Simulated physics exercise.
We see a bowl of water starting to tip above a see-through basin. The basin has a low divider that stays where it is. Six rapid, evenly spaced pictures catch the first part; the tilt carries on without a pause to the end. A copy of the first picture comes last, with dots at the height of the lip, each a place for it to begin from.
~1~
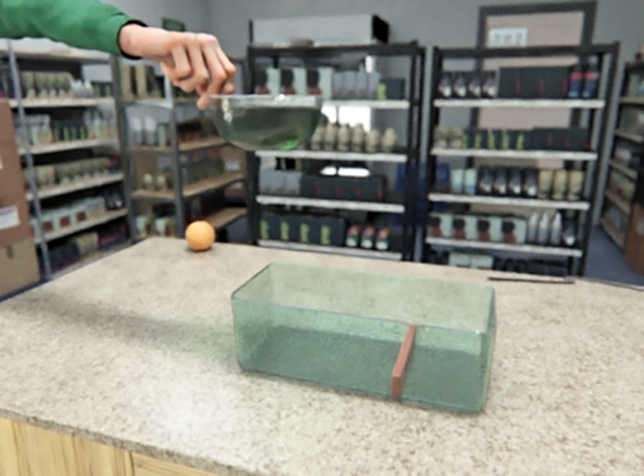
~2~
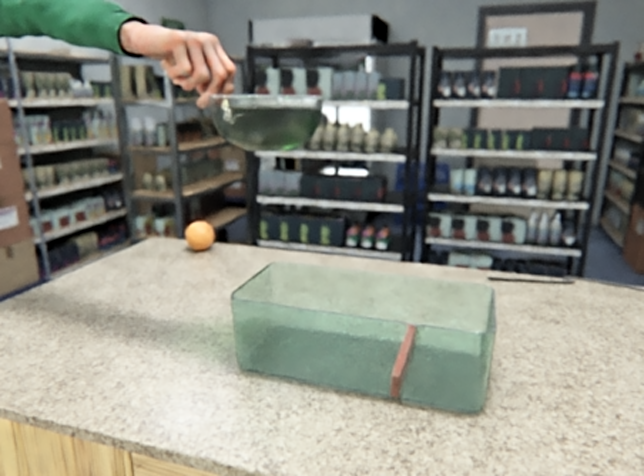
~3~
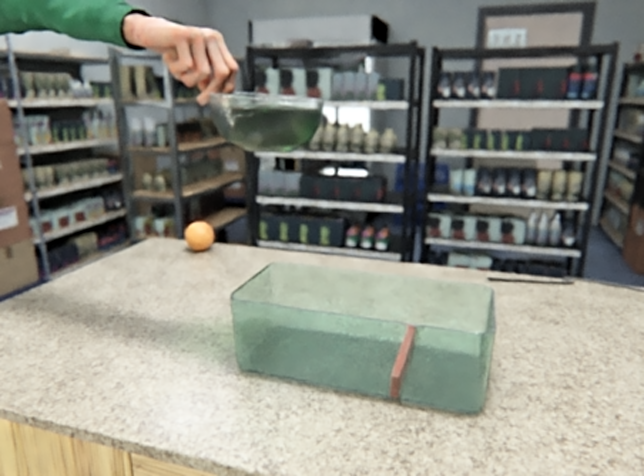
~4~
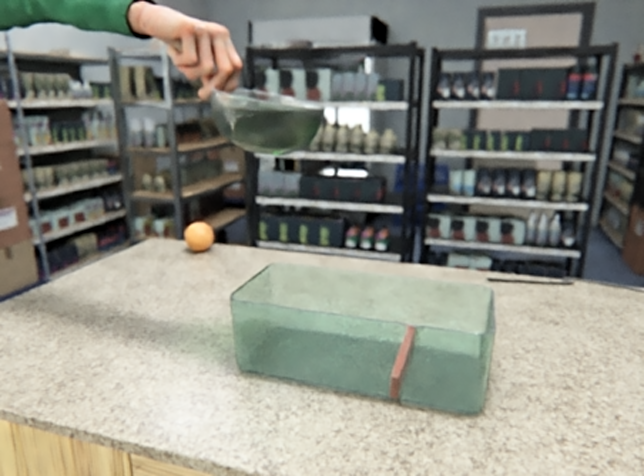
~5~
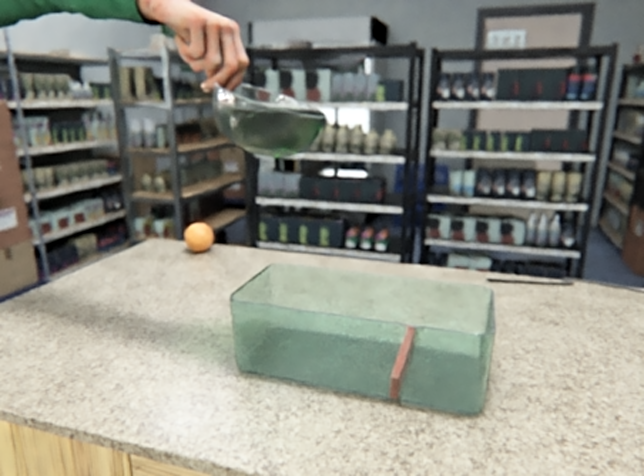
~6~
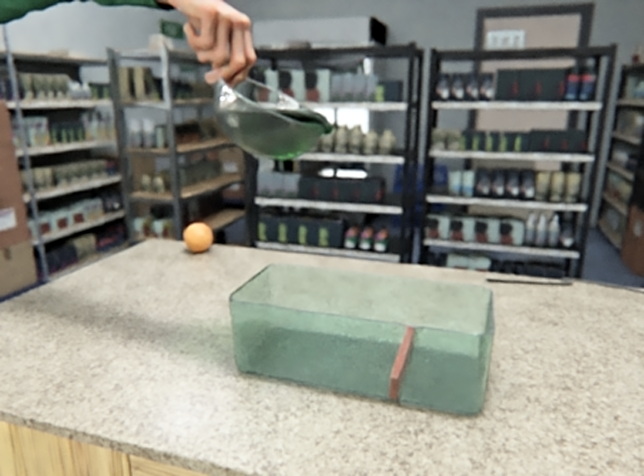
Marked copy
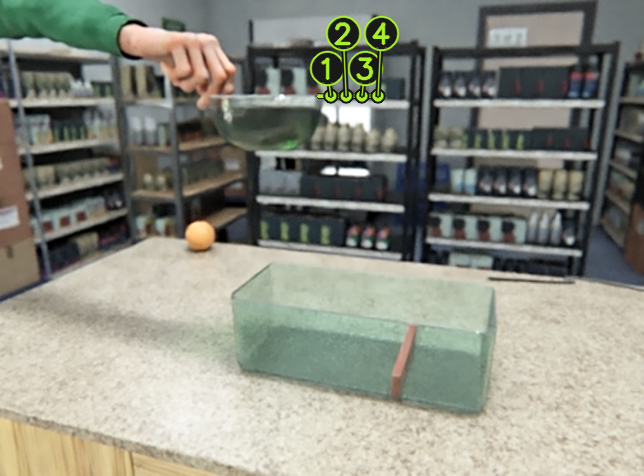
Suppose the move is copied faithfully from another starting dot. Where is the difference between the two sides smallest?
The best dot is 2.
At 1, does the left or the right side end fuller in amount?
The left side.
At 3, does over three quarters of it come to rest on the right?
No, it does not.
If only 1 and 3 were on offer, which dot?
Here it is dot 3.
In lime, 1 at (330, 96); 2 at (346, 96); 3 at (361, 96); 4 at (377, 96).
With 1, about 73 % ends left of the wall and 24 % right of it; 3 % is lost outside.
With 2, about 50 % ends left of the wall and 47 % right of it; 3 % is lost outside.
With 3, about 37 % ends left of the wall and 61 % right of it.
With 4, about 28 % ends left of the wall and 69 % right of it; 3 % is lost outside.
